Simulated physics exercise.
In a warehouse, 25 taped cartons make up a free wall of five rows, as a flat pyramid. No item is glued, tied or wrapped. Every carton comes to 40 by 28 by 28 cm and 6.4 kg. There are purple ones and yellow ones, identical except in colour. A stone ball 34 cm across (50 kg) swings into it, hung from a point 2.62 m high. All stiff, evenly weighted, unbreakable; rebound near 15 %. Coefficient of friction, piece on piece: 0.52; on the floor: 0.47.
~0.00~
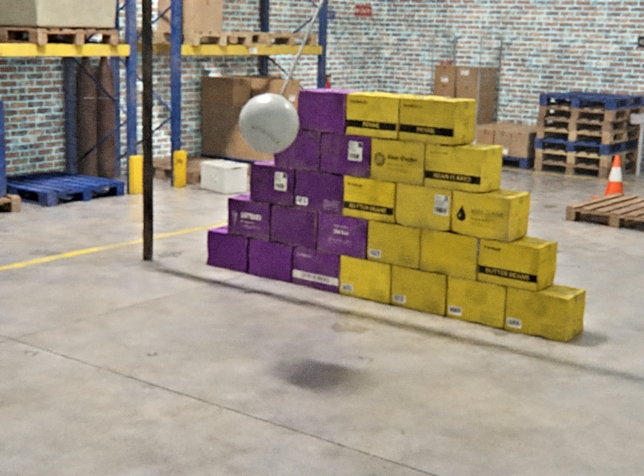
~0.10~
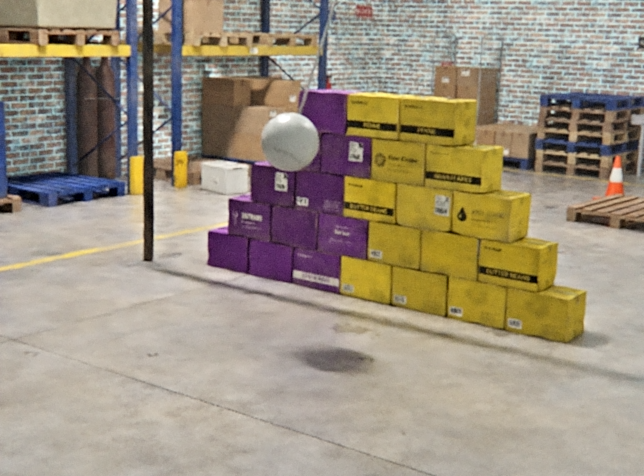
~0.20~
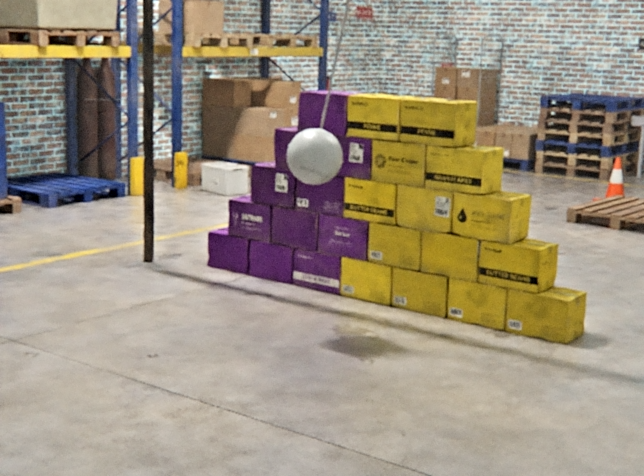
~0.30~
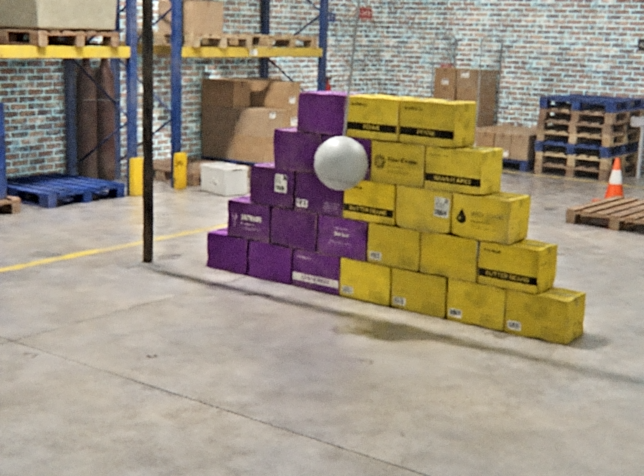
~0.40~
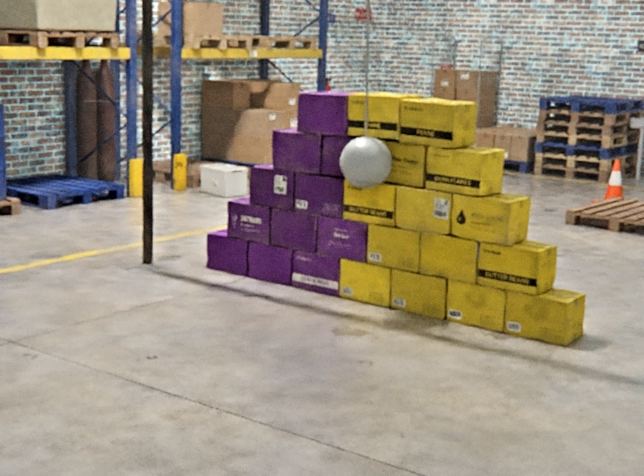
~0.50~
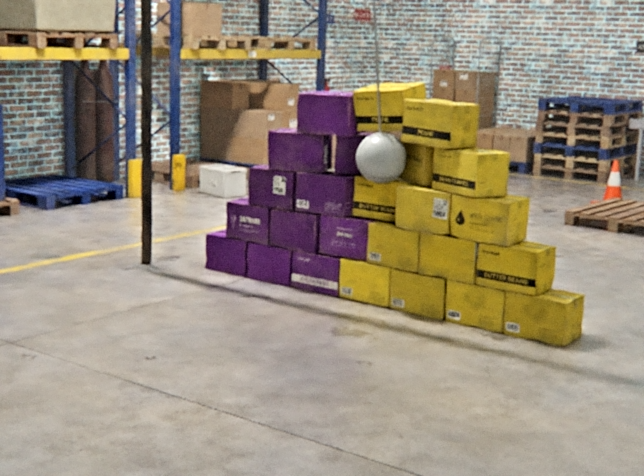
Warehouse with a grey ball swinging rightward on a line into a stepped wall of purple and yellow cartons, nudging several apart.
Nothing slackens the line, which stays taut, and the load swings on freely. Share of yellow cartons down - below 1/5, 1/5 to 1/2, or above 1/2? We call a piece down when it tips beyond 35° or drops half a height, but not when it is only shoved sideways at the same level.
1/5 to 1/2.
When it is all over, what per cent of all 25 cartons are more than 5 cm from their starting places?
It works out to 30 percent.
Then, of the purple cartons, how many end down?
Looking at purple, I make it 2 down at the end.
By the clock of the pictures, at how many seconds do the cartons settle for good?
2.5 s, give or take.
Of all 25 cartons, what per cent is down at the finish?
Near enough 25 per cent of them, I reckon.
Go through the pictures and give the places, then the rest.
In the first picture (places mark the middle of the side facing us), ball (269, 113) line 34° before plumb; top yellow carton (426, 121); top purple carton (320, 111); nothing disturbed.
Ball (290, 135) line 27° before plumb; top yellow carton (427, 122), in the second picture.
Ball (314, 153) line 18° before plumb; top yellow carton (427, 123), in the third picture.
Ball (341, 164) line 7° before plumb; top yellow carton (427, 123), in the fourth picture.
Ball (366, 167) line 3° past plumb; top yellow carton (426, 124); 3 disturbed, none down, in the fifth picture.
Ball (382, 163) line 9° past plumb; top yellow carton (426, 124) shifted 35 mm; top purple carton (323, 114) shifted 38 mm; steepest lean 10°, the carton at (379, 111); 9 disturbed, none down, in the sixth picture.
After 0.78 s, line 20° past plumb; 3 of the 14 yellow cartons down (3 of 25 in all colours); top yellow carton leaning 9°; top purple carton leaning 7°.
After 1.34 s, line 14° past plumb; 4 of the 14 yellow cartons down (6 of 25 in all colours); top yellow carton leaning 67°, 17 cm lower; top purple carton upside down.
At rest (2.6 s), line 16° before plumb; 4 of the 14 yellow cartons down (6 of 25 in all colours); top yellow carton 1.10 m lower; top purple carton 1.10 m lower. That is 29 per cent. As the last picture would show them, middles, top yellow carton near (476, 257), top purple carton near (371, 249).
